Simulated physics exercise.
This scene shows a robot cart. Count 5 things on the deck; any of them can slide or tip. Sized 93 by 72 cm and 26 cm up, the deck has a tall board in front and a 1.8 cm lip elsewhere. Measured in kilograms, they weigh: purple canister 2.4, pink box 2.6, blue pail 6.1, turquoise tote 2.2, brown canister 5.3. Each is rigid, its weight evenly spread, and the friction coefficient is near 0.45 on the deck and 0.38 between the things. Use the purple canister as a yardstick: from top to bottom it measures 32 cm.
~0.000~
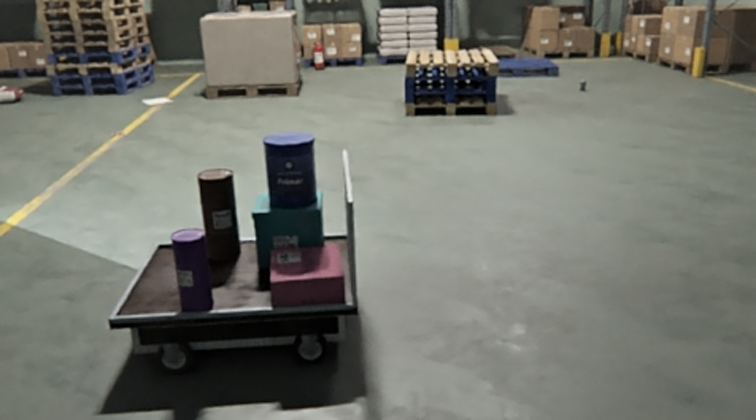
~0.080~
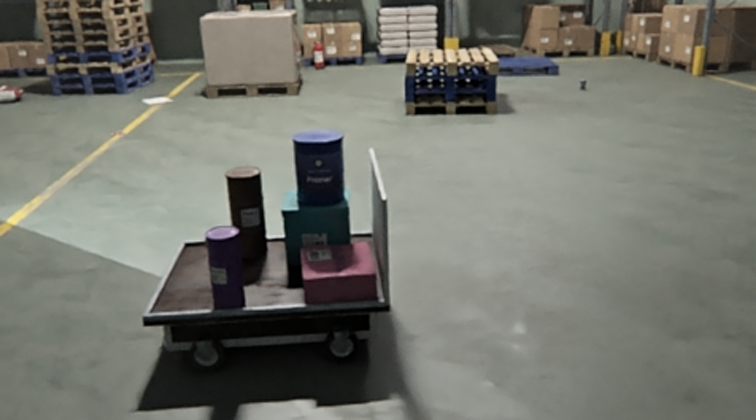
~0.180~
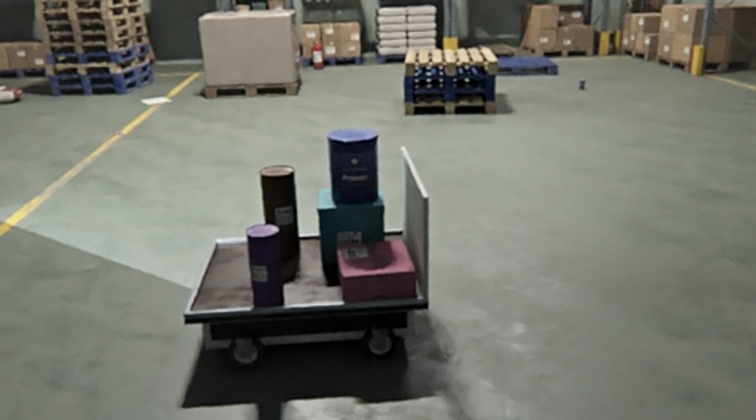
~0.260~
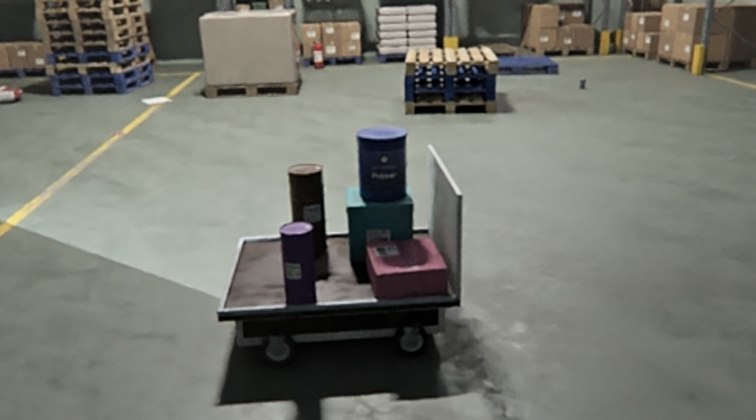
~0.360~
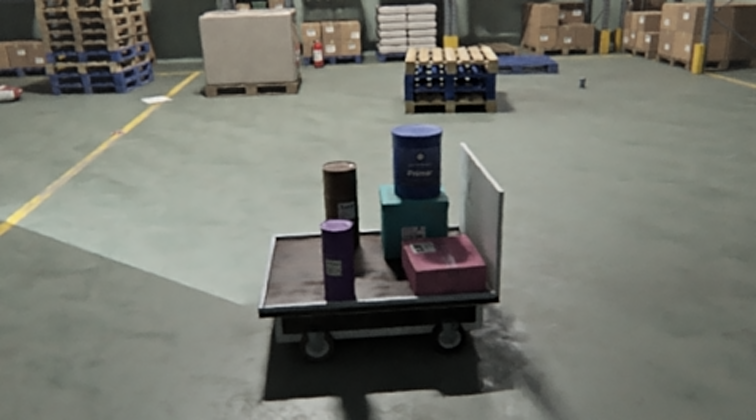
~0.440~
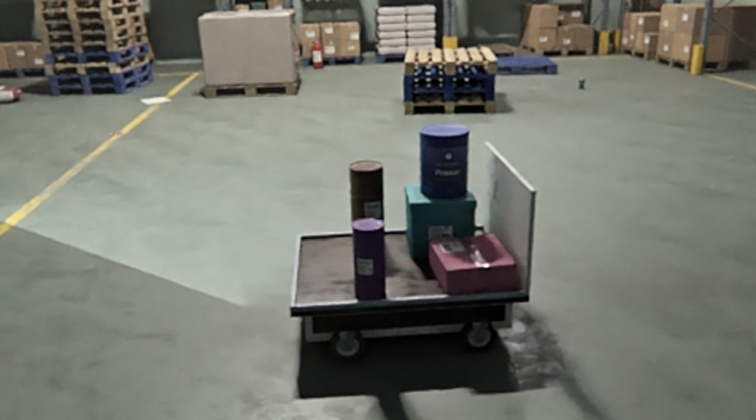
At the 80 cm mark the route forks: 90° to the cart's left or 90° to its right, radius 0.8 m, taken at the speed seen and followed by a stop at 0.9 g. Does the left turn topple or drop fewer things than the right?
Yes.
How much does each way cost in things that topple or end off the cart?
The left turn costs 2 and the right turn costs 4.
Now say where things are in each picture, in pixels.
In the first frame, 0 cm covered; purple canister (193, 272); pink box (307, 275).
In the second frame, 13 cm covered; brown canister (247, 212); blue pail (320, 168).
In the third frame, 29 cm covered; turquoise tote (352, 225); brown canister (281, 211).
In the fourth frame, 42 cm covered; blue pail (382, 164); turquoise tote (380, 223).
In the fifth frame, 58 cm covered; brown canister (341, 206); blue pail (417, 161).
In the sixth frame, 70 cm covered; purple canister (369, 260); pink box (471, 264).
Turning left. Around 0.84 s, 134 cm covered, turned 28°; purple canister at 7° to upright near (540, 233); pink box shifted 2 cm near (587, 225); blue pail at 10° to upright.
Around 1.44 s, 230 cm covered, turned 90°; pink box shifted 2 cm near (521, 155); turquoise tote at 16° to upright.
Around 1.74 s, 250 cm covered, turned 90°, stopped; pink box shifted 3 cm near (509, 147); brown canister at 19° to upright; turquoise tote shifted 12 cm.
Finally (2.3 s), off the cart, purple canister and blue pail; not toppled but over 10 cm from the start, turquoise tote and brown canister; the last one still in place (within 10 cm). In the last view, pink box near (509, 147).
Turning right instead, purple canister, blue pail, turquoise tote and brown canister tipped over or off the cart, 4 of 5 in all.
